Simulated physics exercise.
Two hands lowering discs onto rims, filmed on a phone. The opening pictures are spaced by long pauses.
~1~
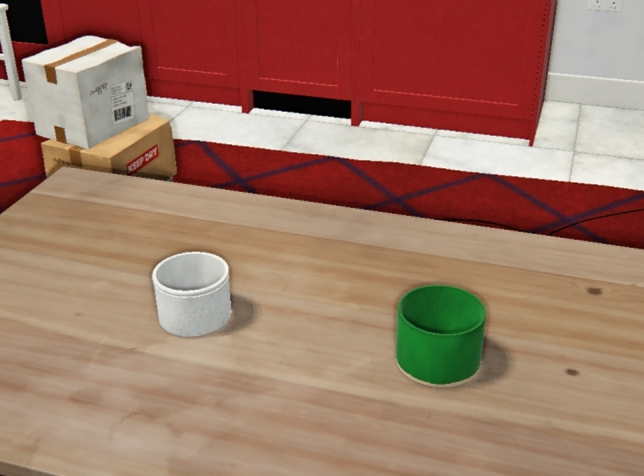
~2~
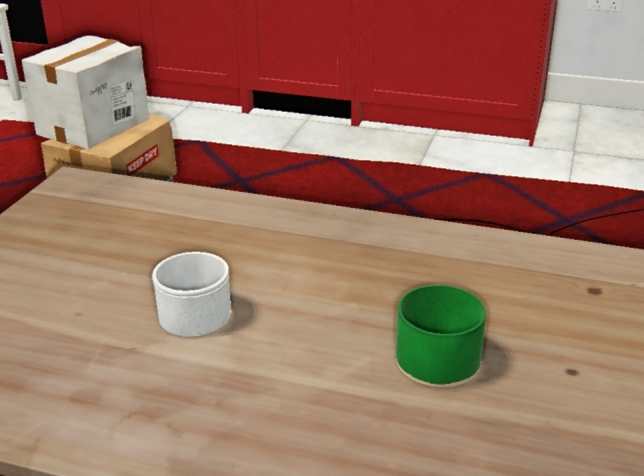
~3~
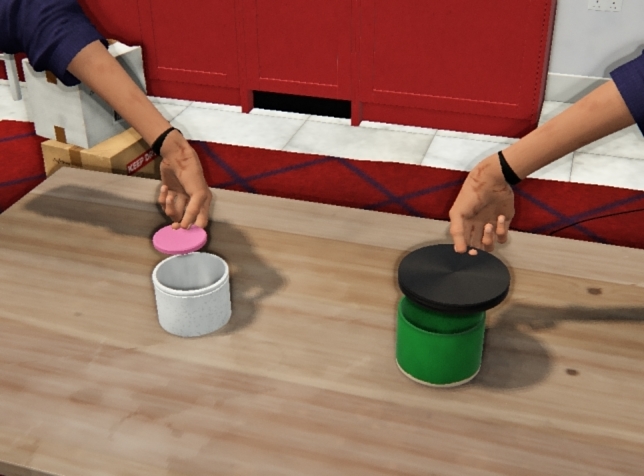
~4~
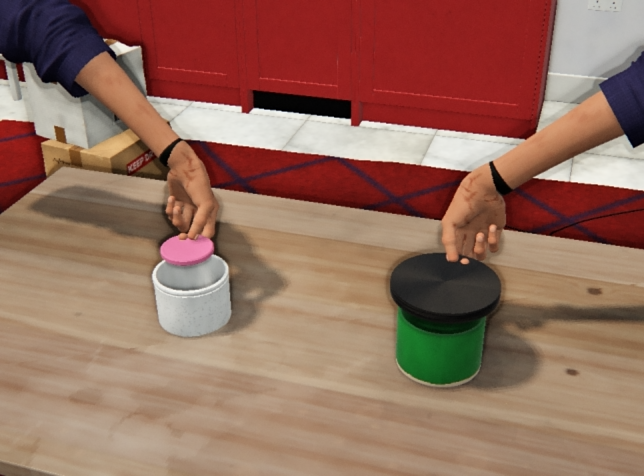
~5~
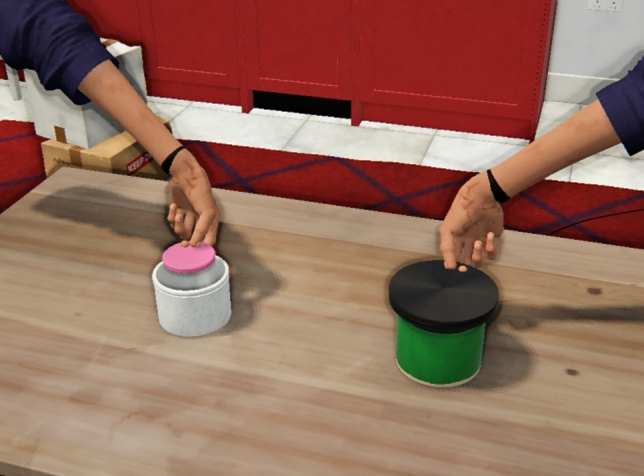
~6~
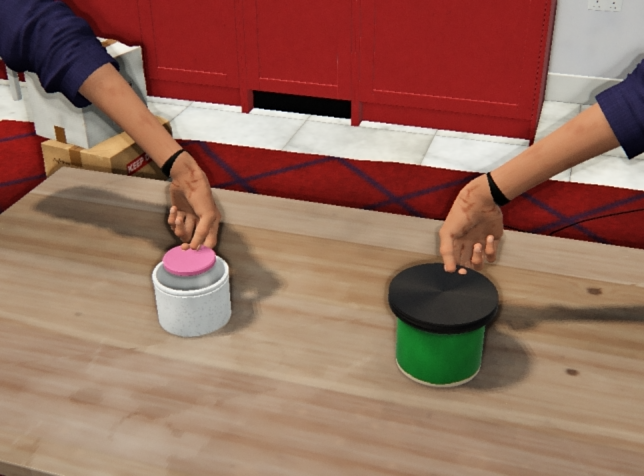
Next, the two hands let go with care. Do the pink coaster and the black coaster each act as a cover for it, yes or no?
Pink coaster: No; black coaster: Yes.
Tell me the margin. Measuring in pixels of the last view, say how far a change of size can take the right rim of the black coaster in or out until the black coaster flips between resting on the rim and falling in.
About 12 pixels, leftward.
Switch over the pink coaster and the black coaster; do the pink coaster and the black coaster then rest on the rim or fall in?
Once moved, the pink coaster tumbles in; as for the black coaster, it does not fall in.
Then, 0.14 s after the last picture, pink coaster moved about its own width near (192, 287); black coaster sitting on the rim near (442, 304).
At rest, the pink coaster slips past the rim, near (195, 311); the black coaster works as a lid, near (442, 304).
